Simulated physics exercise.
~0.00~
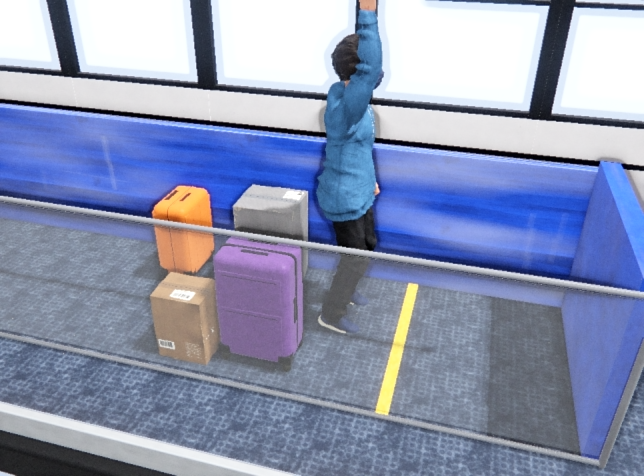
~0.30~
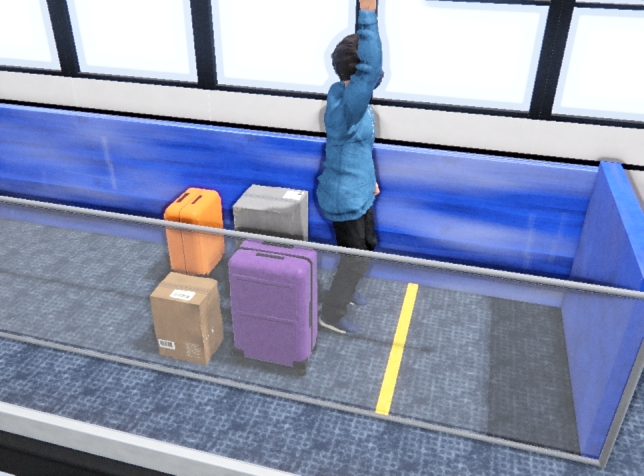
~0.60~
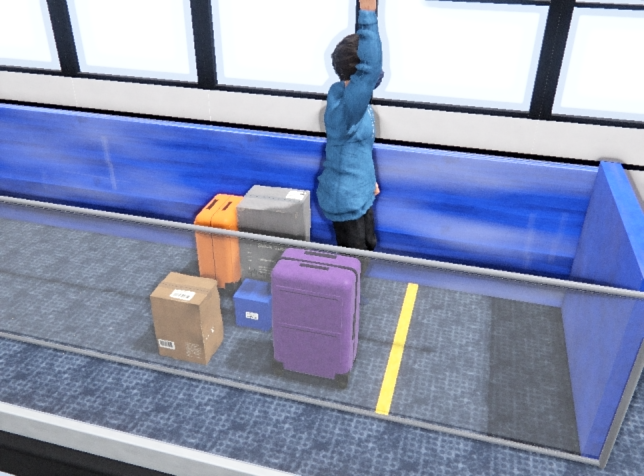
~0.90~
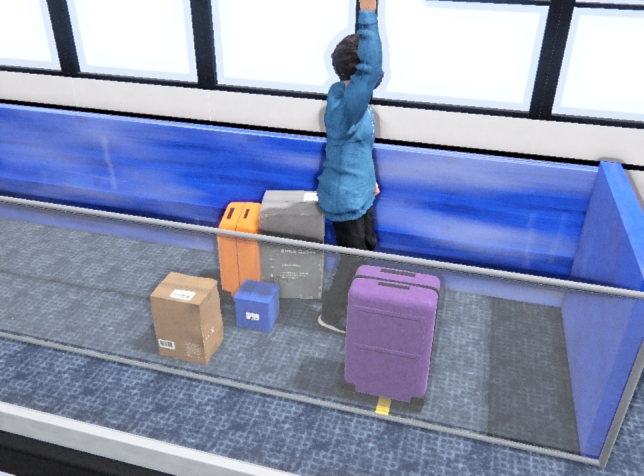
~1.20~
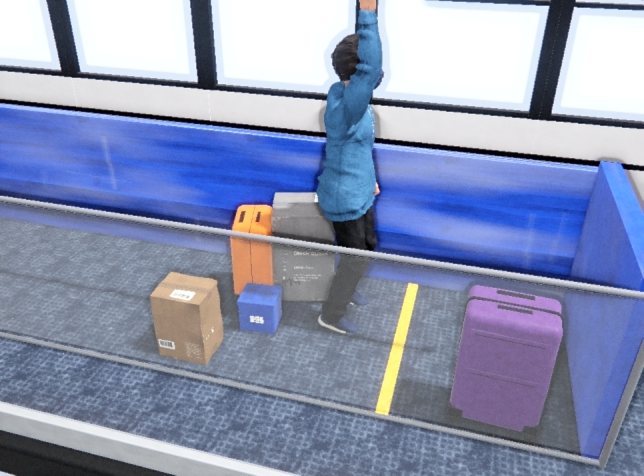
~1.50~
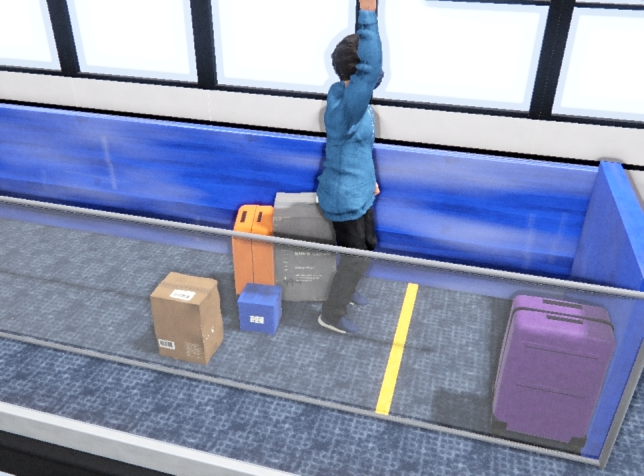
A big purple suitcase rolled right across the yellow line and ended upright near the blue end wall, while the orange case and grey bag shifted right but stayed short of it, revealing a blue tub; the standing person and brown box never moved.
